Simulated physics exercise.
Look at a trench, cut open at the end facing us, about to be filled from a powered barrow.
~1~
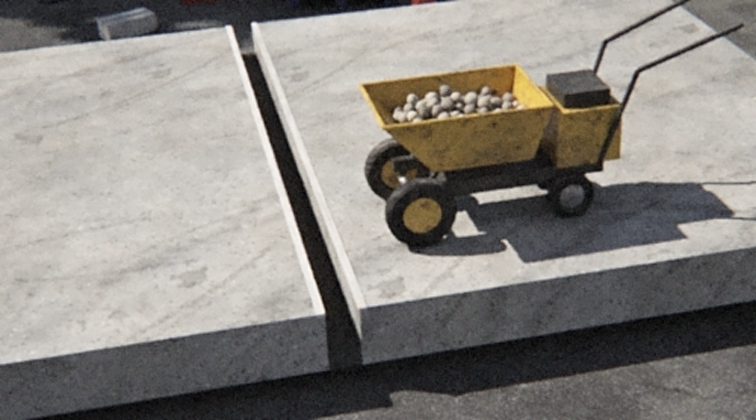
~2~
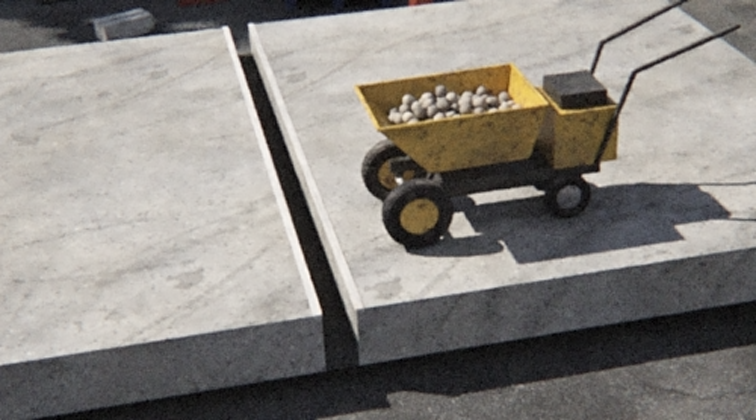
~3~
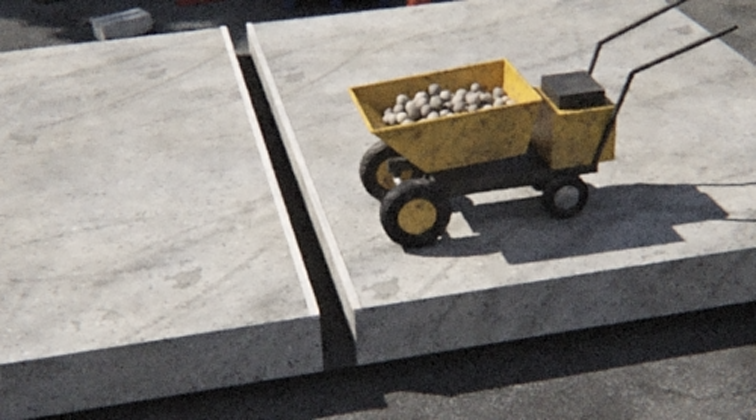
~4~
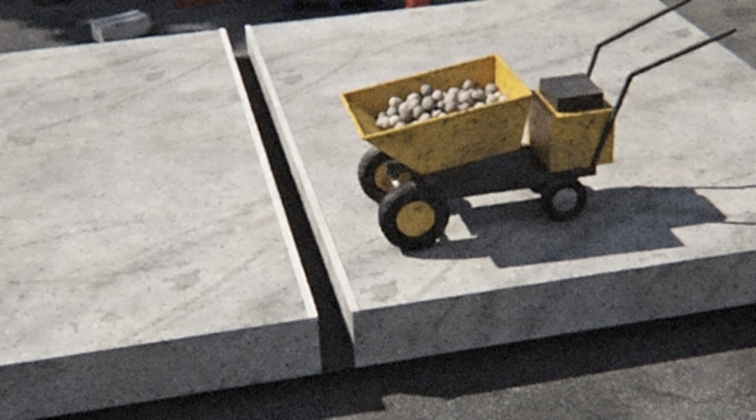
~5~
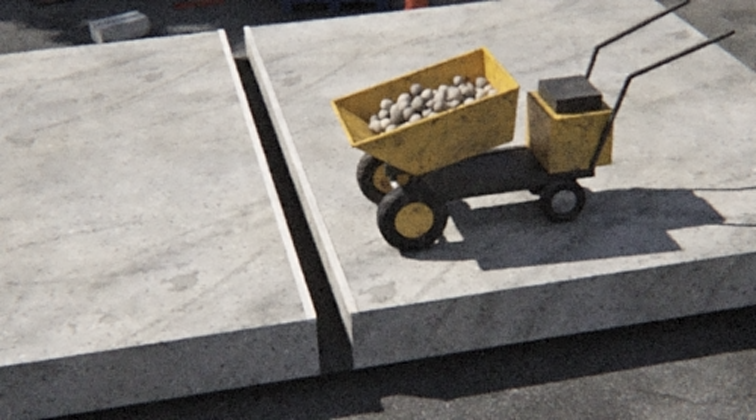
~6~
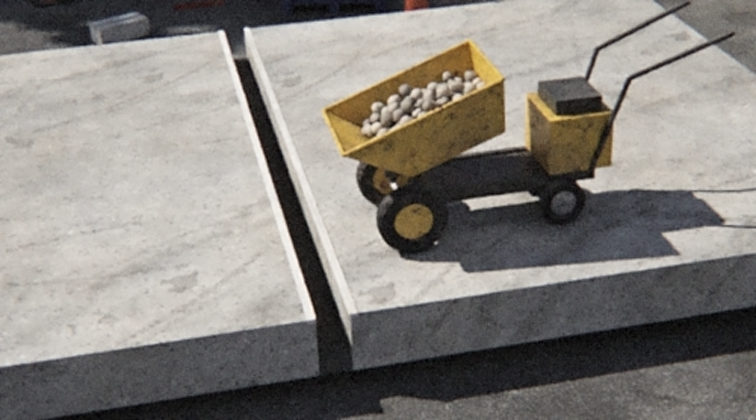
The yellow skip of pebbles on a wheeled barrow tilts leftward beside a narrow trench.
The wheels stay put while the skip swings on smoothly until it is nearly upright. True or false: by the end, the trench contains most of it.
False.
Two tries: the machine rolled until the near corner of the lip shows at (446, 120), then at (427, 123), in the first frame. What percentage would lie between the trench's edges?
From the first spot you get 50 percent, and from the second 50 percent.
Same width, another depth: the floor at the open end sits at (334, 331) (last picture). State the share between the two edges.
Estimate: Approx. 20 in a hundred.
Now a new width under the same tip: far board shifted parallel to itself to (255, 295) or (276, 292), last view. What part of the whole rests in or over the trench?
Lab note: Case 1 around 100 %, case 2 80 %.
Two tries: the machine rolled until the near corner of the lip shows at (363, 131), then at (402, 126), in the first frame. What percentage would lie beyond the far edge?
About 80 per cent first, about 40 per cent second.
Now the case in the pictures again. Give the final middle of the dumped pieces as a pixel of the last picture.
Last view, resting centre - approx. (256, 239).
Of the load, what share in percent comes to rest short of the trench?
Close to 0 per cent.
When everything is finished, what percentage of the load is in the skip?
My estimate is about 20 per cent.
Shortly afterwards, skip tipped steeply; the whole lot in the skip.
Next, skip tipped right over; near two thirds in the skip; only a few in or heaped over the trench; near a quarter beyond it; only a few falling.
Some moments later, skip tipped right over; near a quarter in the skip; a little in or heaped over the trench; near two thirds beyond it.
In the end, skip tipped right over; near a quarter in the skip; near a quarter in or heaped over the trench; near two thirds beyond it.
